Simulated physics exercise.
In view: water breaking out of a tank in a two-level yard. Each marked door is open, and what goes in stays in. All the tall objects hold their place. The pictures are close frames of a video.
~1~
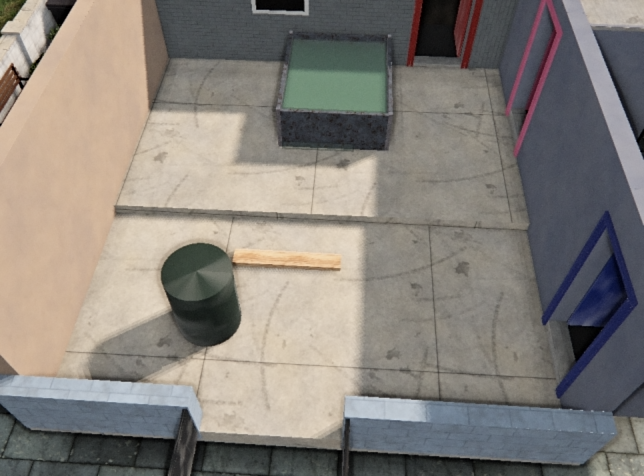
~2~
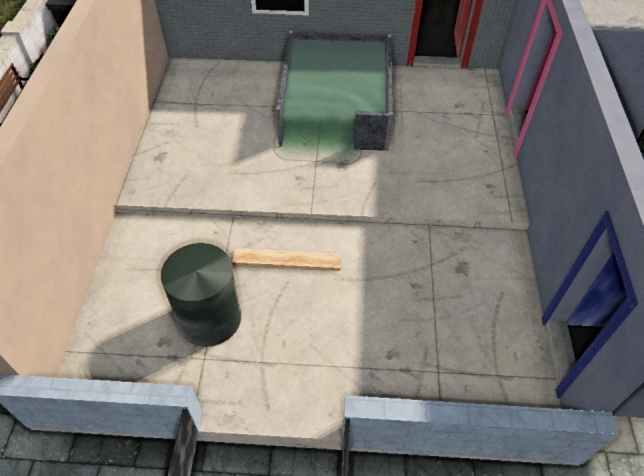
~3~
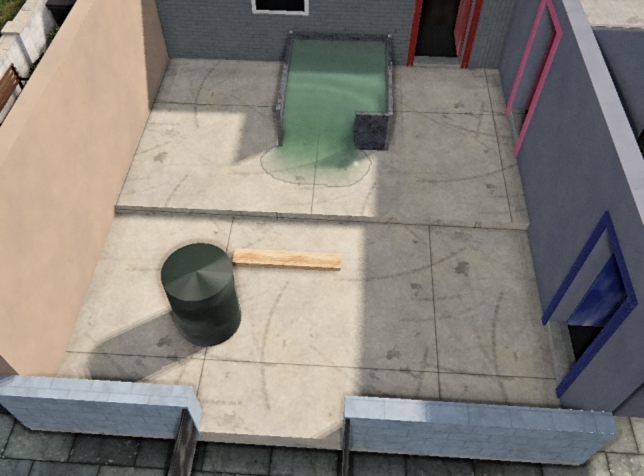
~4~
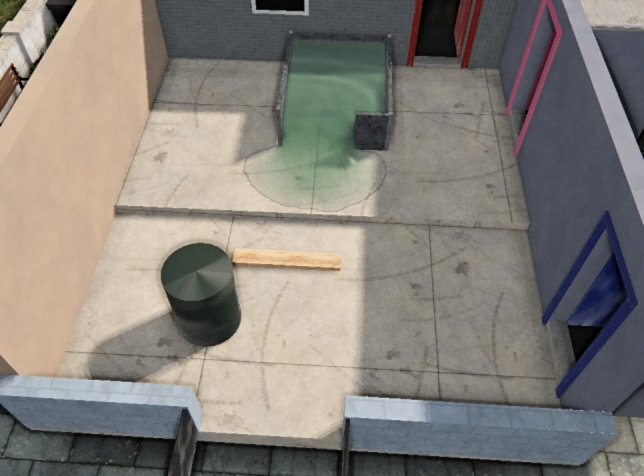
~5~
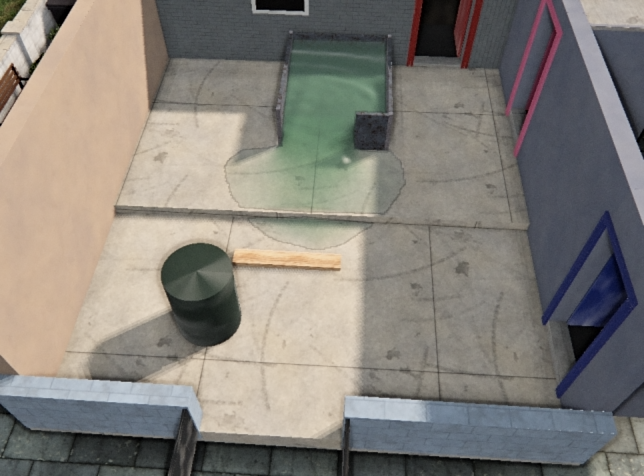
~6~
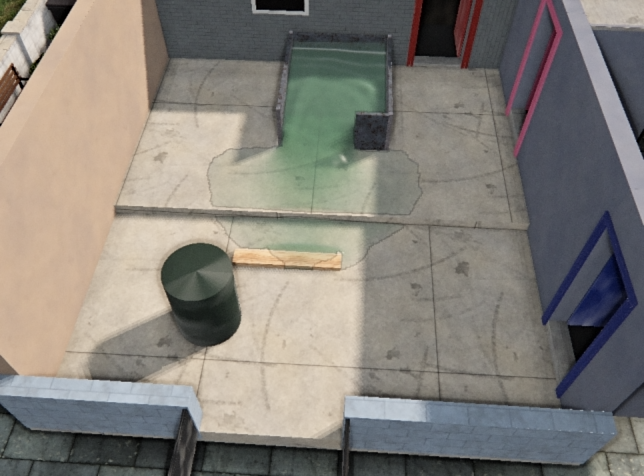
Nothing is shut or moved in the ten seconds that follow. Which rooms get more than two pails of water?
One by one: The blue door admits no more than that; the red door admits no more than that; the pink door admits no more than that.
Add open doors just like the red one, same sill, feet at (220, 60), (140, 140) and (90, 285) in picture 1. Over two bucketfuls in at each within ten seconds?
In that order: Stays under, holds, goes over.
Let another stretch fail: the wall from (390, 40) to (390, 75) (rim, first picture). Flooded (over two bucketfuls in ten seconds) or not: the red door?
One by one: Red door passes that mark.
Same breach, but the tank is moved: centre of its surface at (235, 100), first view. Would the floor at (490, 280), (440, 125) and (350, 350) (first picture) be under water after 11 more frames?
In turn: Free of water, no water, under water.
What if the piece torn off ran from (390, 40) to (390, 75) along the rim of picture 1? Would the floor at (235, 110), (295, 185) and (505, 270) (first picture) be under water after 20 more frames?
In that order: Dry, clear, wet.
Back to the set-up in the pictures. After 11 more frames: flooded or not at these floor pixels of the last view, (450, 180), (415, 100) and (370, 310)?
In that order: Free of water, dry, covered.
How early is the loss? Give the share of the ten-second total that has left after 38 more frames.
About 80 per cent.
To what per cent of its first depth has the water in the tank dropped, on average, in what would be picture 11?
Close to 62 %.
A moment on, water covers 30 % of the floor; the blue door not reached, the red door not reached, the pink door not reached.
Next, water covers 50 % of the floor; the blue door not reached, the red door not reached, the pink door not reached.
Then, water covers 55 % of the floor; the blue door wet at the sill, nothing in, the red door not reached, the pink door not reached.
Later, water covers 60 % of the floor; the blue door wet at the sill, nothing in, the red door not reached, the pink door not reached.
In the end, water covers 55 % of the floor; the blue door wet at the sill, nothing in, the red door not reached, the pink door not reached.
